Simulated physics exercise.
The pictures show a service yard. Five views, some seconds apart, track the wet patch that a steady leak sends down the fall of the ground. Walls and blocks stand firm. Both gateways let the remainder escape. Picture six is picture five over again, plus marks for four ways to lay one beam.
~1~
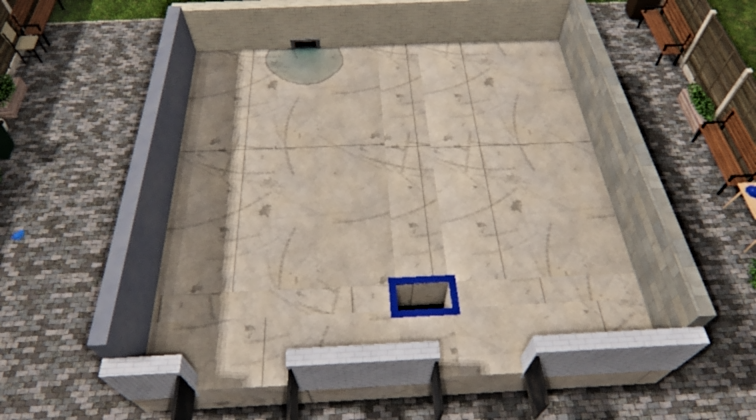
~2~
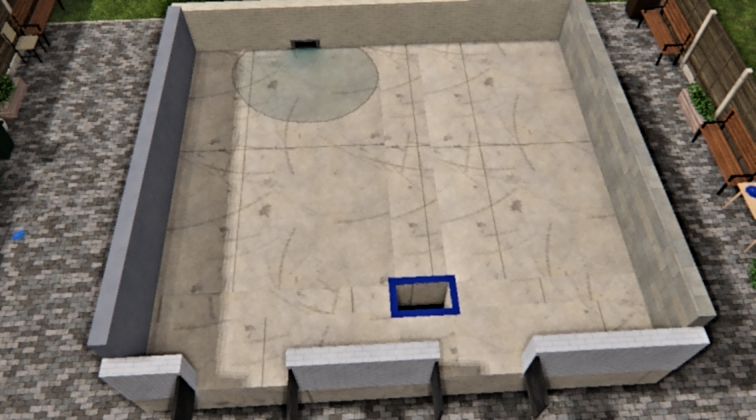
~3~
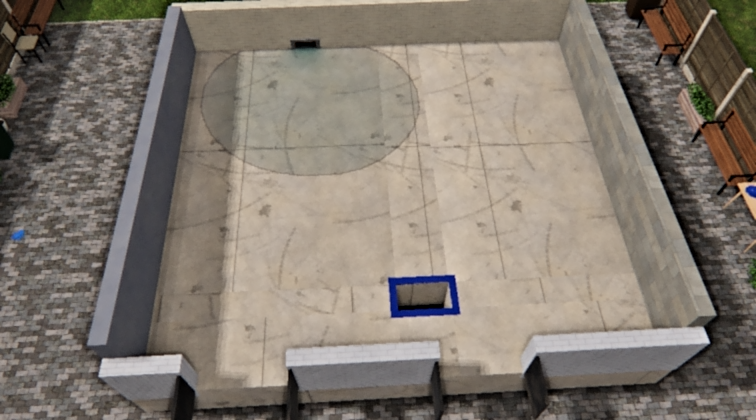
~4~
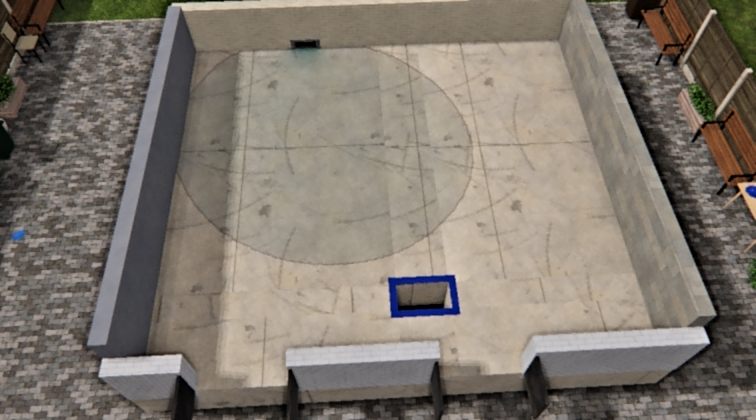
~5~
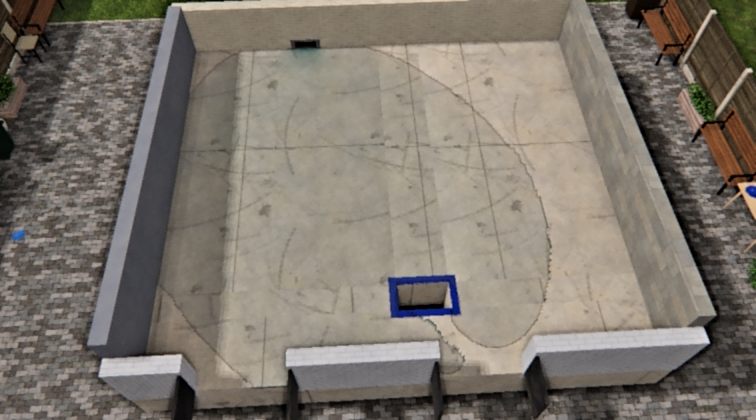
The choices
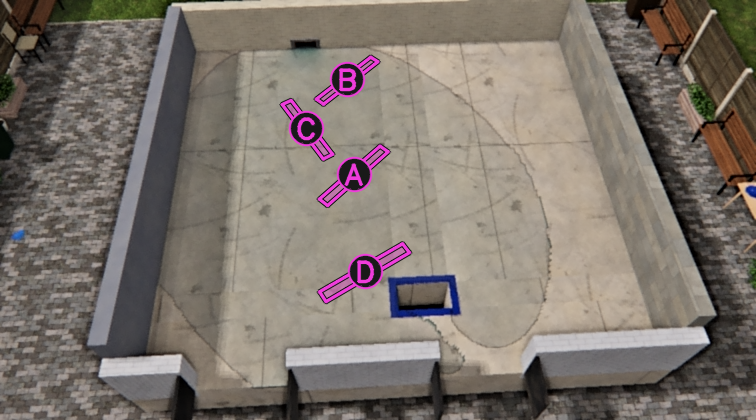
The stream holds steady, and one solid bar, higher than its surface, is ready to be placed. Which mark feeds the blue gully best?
The answer is place C.
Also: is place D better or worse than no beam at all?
Place D is worse.
On the marked copy, A from (323, 202) to (384, 148); B from (319, 101) to (374, 59); C from (286, 102) to (327, 156); D from (322, 296) to (406, 248).
For place A, about 9 % of the stream goes into the blue gully, about 90 % out by the gates.
For place B, about 11 % of the stream goes into the blue gully, about 87 % out by the gates.
For place C, about 23 % of the stream goes into the blue gully, about 77 % out by the gates.
For place D, about 7 % of the stream goes into the blue gully, about 92 % out by the gates.
